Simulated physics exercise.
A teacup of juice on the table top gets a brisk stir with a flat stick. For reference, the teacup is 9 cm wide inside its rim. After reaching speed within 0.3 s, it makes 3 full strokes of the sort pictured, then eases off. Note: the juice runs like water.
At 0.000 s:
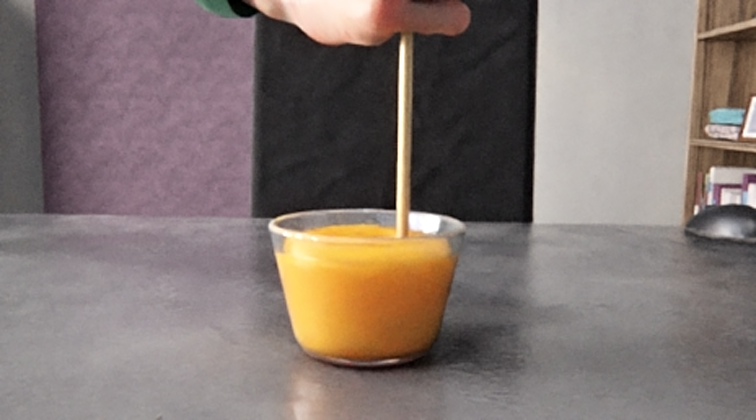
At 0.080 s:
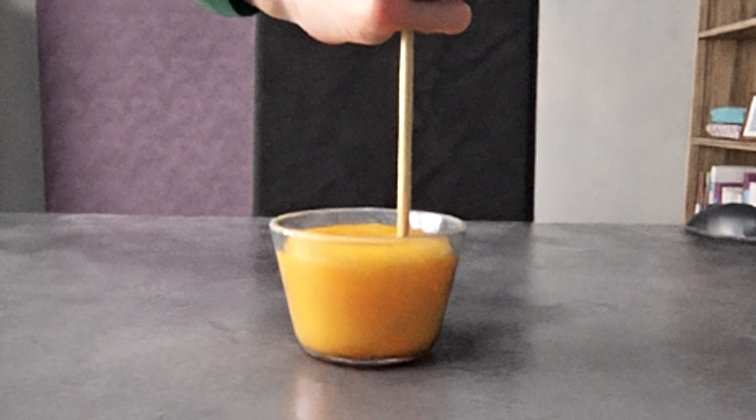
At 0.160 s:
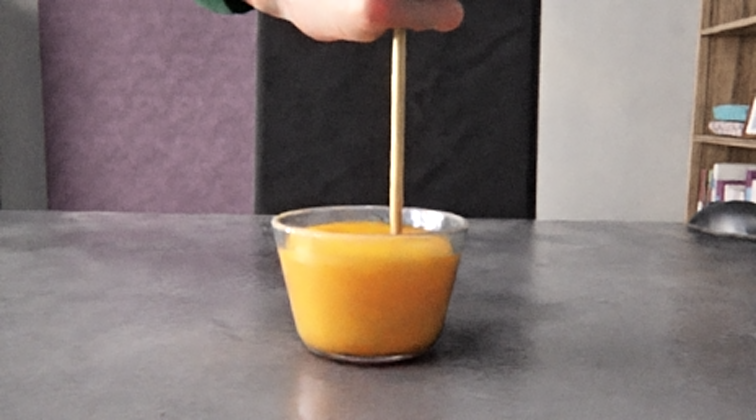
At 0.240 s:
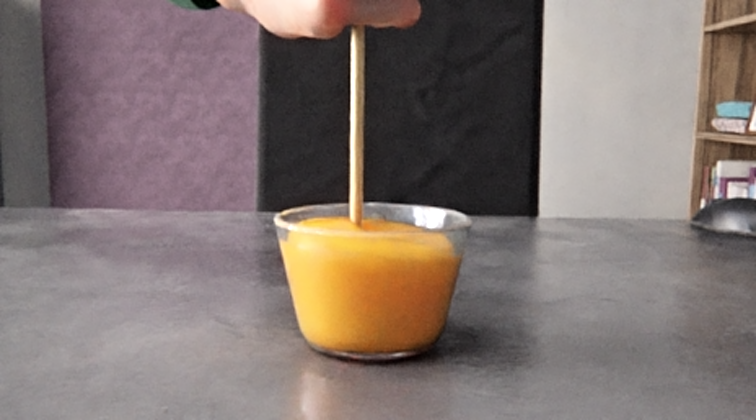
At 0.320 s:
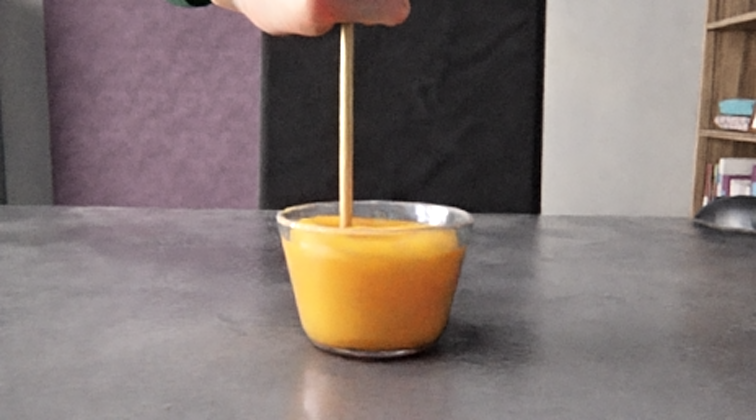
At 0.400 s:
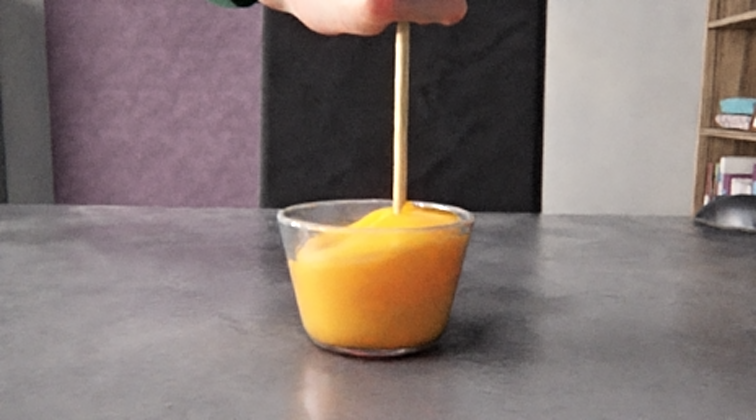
At first, a hand holds a thin stick upright toward the right side of a glass cup of orange juice on a gray table, the surface nearly level. The hand then draws the stick left across the cup, and finally moves it back right as the juice heaps up on the right and dips on the left.
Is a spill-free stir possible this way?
Expect a mess.
Then, 0.60 s in, 2 ml is over the rim.
Then, 0.80 s in, 6 ml is over the rim.
Then, 0.99 s in, 9 ml is over the rim.
Then, 1.19 s in, 10 ml is over the rim.
Finally, 10 ml is over the rim.
